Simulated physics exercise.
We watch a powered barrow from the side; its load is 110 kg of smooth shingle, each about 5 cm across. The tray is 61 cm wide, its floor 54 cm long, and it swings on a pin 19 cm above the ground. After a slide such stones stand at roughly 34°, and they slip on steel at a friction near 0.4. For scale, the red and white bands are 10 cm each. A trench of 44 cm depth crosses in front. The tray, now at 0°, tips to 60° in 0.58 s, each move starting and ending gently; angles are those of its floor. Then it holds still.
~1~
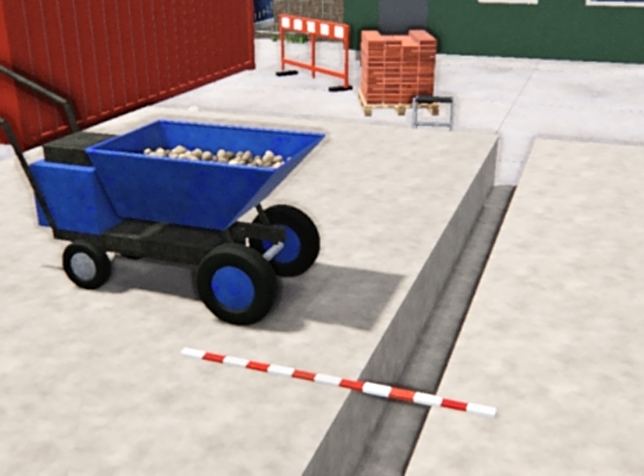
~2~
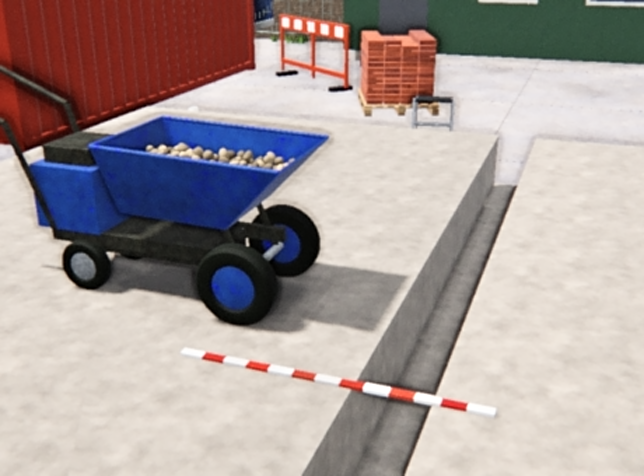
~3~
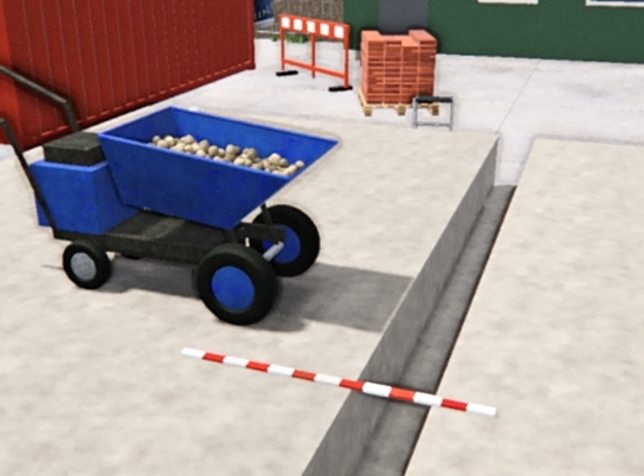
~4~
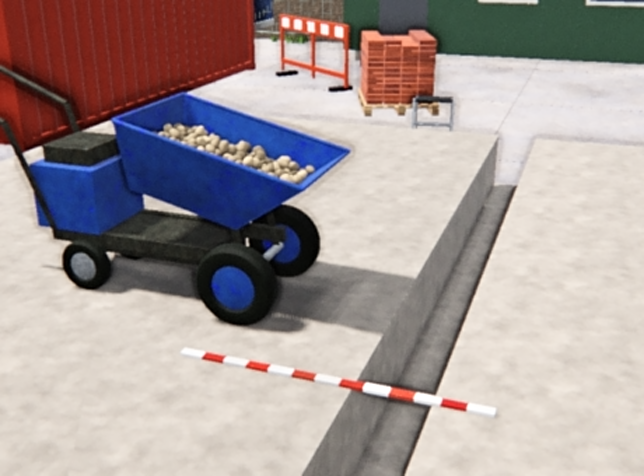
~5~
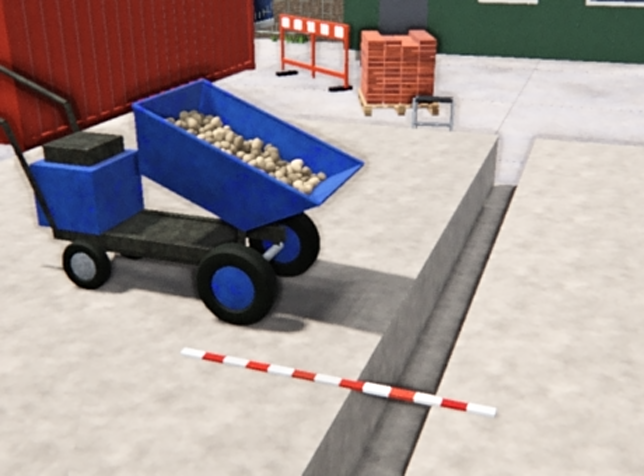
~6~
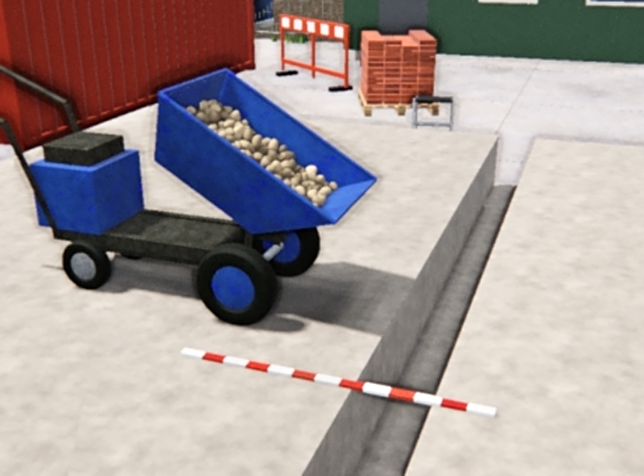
A blue tray loaded with rounded stones tilts steadily toward the right on a parked barrow.
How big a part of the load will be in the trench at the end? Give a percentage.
Close to 71 in a hundred.
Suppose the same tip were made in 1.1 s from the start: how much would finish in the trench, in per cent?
Then about 90 per cent.
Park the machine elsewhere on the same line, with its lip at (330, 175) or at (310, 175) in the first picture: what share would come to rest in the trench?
Near 25 per cent from the first place, 40 from the second.
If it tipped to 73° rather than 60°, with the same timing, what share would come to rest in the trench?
Then about 80 per cent.
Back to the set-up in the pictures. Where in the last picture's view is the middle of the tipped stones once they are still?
Their middle is at about (438, 390).
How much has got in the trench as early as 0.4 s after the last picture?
About 10 per cent by then.
Then, 0.1 s after the last picture the floor is at 50°, 100 % in the tray; the foremost stones are at (339, 232).
Then, 0.4 s after the last picture the floor is at 60°, 92 % in the tray, 1 % short of the trench, 8 % in the trench; the foremost stones are at (417, 287).
Then, 0.7 s after the last picture the floor is at 60°, 33 % in the tray, 1 % short of the trench, 39 % in the trench, 28 % past the trench; the foremost stones are at (586, 346).
Then, 2.7 s after the last picture the floor is at 60°, 0 % in the tray, 71 % in the trench, 29 % past the trench; the foremost stones are past the picture's edge.
